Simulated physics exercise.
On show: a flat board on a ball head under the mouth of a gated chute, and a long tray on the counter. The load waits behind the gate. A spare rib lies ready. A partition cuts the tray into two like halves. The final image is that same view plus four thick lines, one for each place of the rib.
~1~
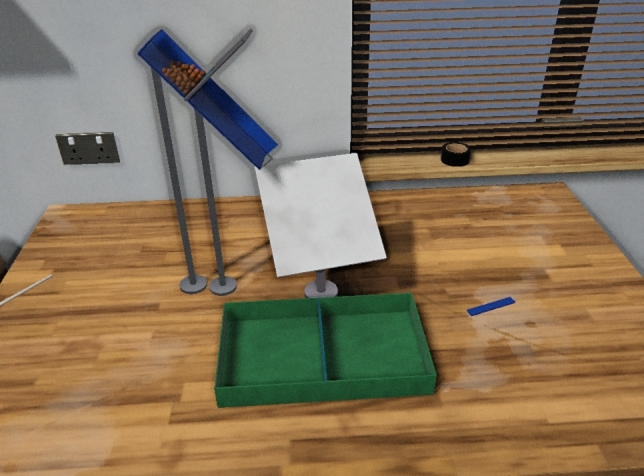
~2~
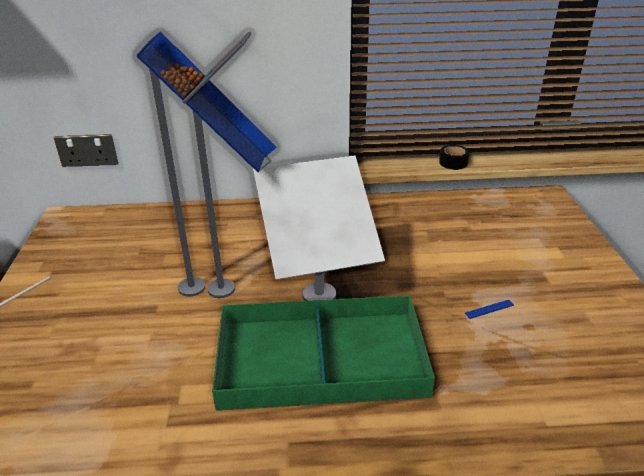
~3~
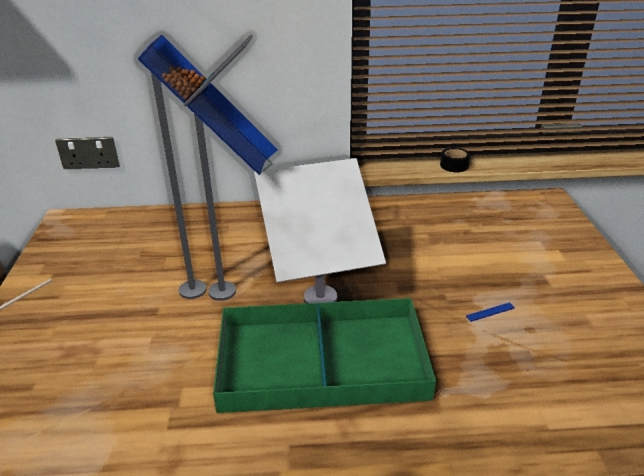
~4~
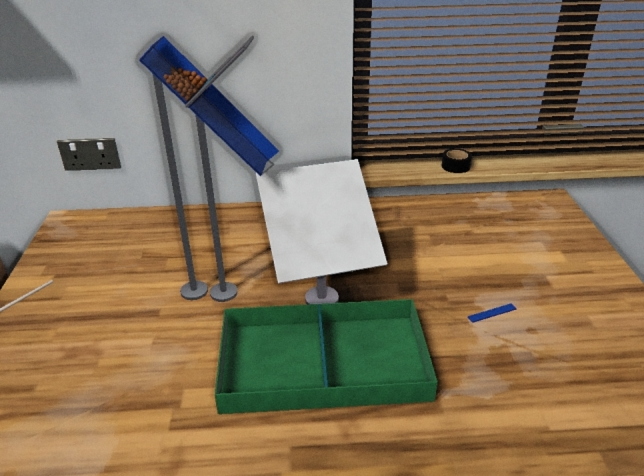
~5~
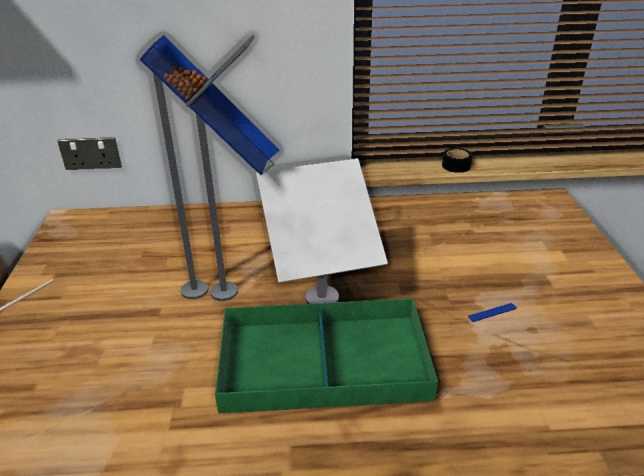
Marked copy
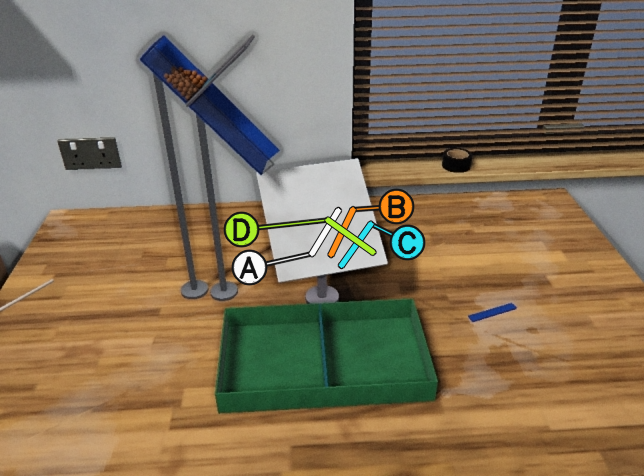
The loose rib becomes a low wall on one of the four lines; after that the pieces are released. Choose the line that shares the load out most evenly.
B.
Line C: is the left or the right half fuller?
Right.
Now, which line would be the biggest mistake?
Line D.
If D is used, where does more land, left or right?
More lands on the right.
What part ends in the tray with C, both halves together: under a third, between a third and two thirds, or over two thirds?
Line C gives over two thirds.
On the marked copy, line A from (338, 210) to (312, 253); line B from (352, 209) to (331, 254); line C from (370, 224) to (341, 265); line D from (327, 220) to (372, 252).
For line A, of what is caught, the larger part in the left half, roughly a quarter in the right.
For line B, of what is caught, roughly half in the left half, roughly half in the right.
For line C, of what is caught, roughly a quarter in the left half, the larger part in the right.
For line D, of what is caught, just a few in the left half, almost all in the right.
